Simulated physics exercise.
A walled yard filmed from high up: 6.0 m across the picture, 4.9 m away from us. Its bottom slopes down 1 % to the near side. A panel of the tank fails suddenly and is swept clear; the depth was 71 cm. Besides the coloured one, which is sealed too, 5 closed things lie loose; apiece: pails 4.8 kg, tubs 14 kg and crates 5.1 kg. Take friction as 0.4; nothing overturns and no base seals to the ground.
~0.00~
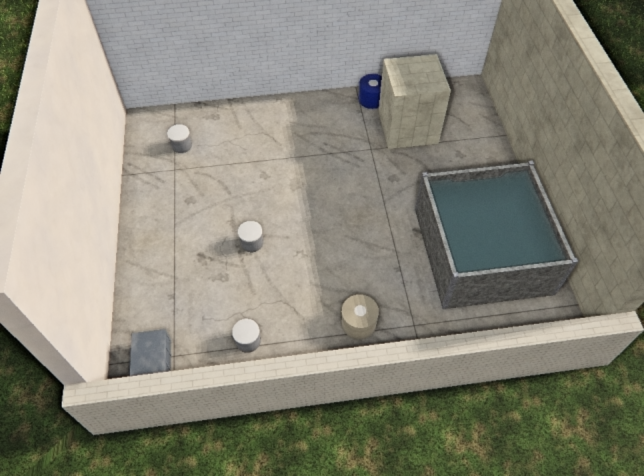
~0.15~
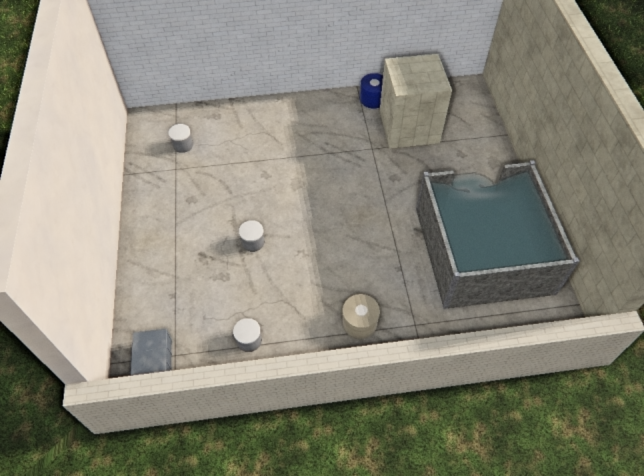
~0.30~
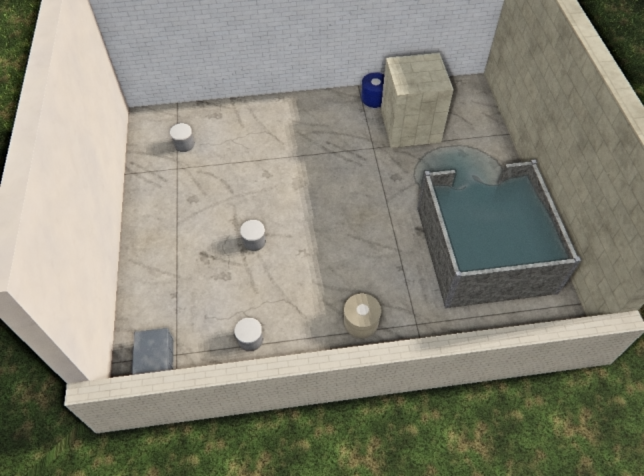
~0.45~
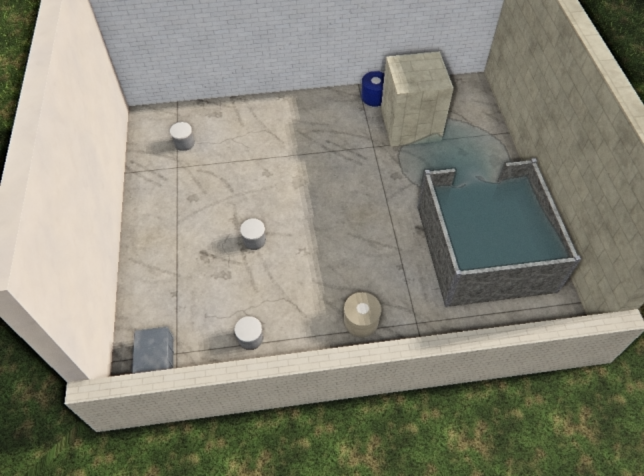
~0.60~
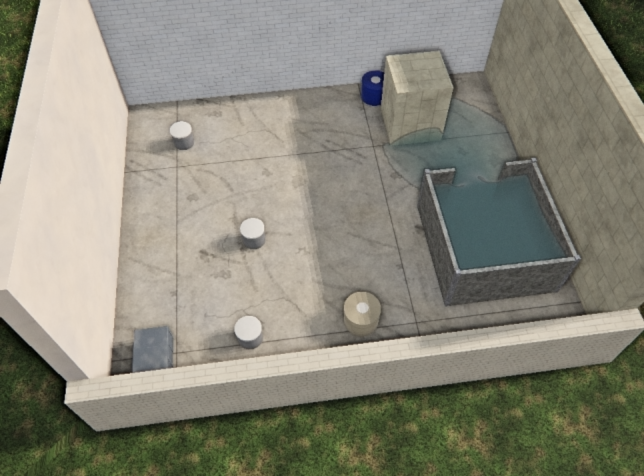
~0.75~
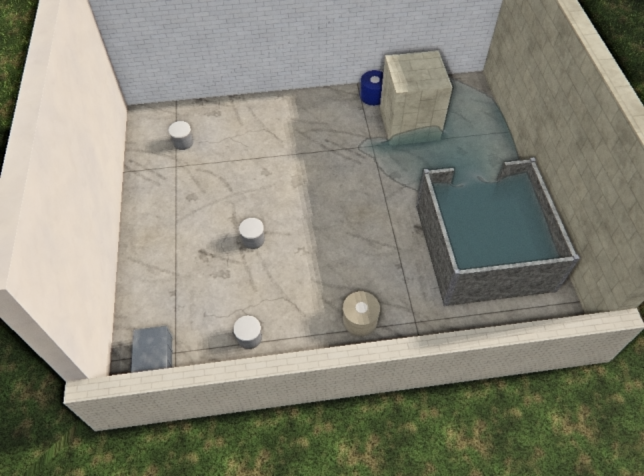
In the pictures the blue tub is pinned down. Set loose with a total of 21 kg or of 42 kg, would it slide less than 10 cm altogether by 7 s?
I expect that neither weight holds it.
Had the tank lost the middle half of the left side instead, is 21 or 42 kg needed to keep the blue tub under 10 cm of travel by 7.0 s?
In that case the lower weight is enough.
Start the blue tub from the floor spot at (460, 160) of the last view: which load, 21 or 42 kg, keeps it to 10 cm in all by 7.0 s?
Neither is enough.
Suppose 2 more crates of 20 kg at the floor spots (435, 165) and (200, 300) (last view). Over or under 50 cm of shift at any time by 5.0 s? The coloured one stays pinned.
In turn: Past it, less.
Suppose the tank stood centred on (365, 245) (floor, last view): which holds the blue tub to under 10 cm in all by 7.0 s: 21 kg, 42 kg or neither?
In that case neither load is enough.
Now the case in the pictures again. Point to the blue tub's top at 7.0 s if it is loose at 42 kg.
Around (330, 93).
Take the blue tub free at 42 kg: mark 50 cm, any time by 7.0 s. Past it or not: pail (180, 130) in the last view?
Answer: More.
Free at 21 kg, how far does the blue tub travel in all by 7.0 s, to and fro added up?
About 150 cm.
After 1.4 s the blue tub would be 0 cm from its start with 21 kg and 0 cm from its start with 42 kg; 1 cm of water round it then.
After 3.1 s the blue tub would be 123 cm from its start with 21 kg and 69 cm from its start with 42 kg; 8 cm of water round it then.
After 4.9 s the blue tub would be 168 cm from its start with 21 kg and 78 cm from its start with 42 kg; 7 cm of water round it then.
After 7.0 s the blue tub would be 168 cm from its start with 21 kg and 78 cm from its start with 42 kg; 5 cm of water round it then.
